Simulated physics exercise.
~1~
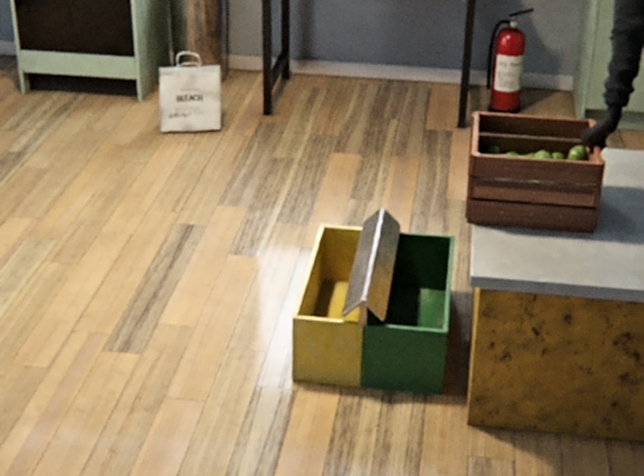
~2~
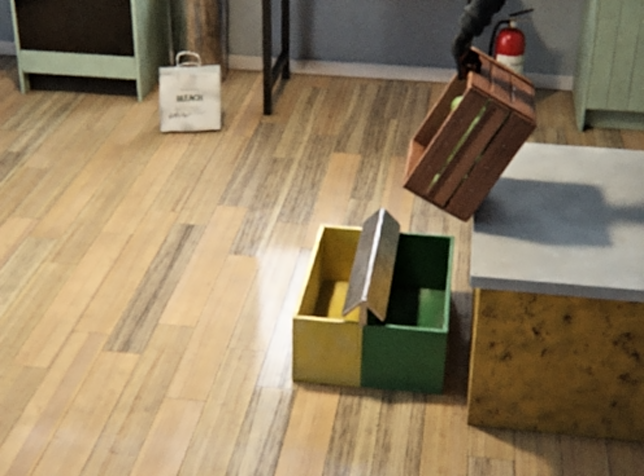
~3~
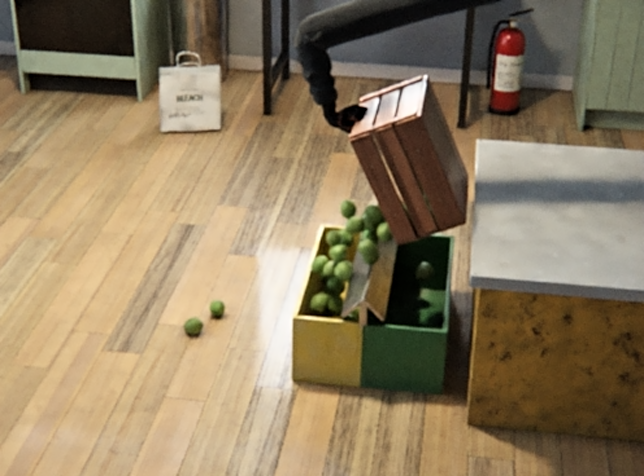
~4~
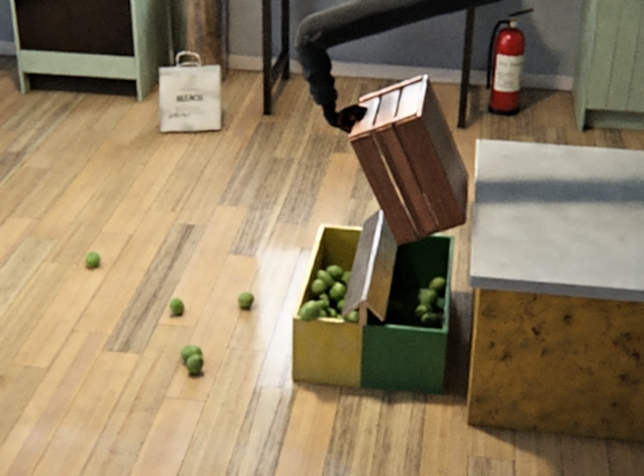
Robotic arm lifting a wooden crate off a bench and tipping limes into yellow and green bins, several scattering across the floor.
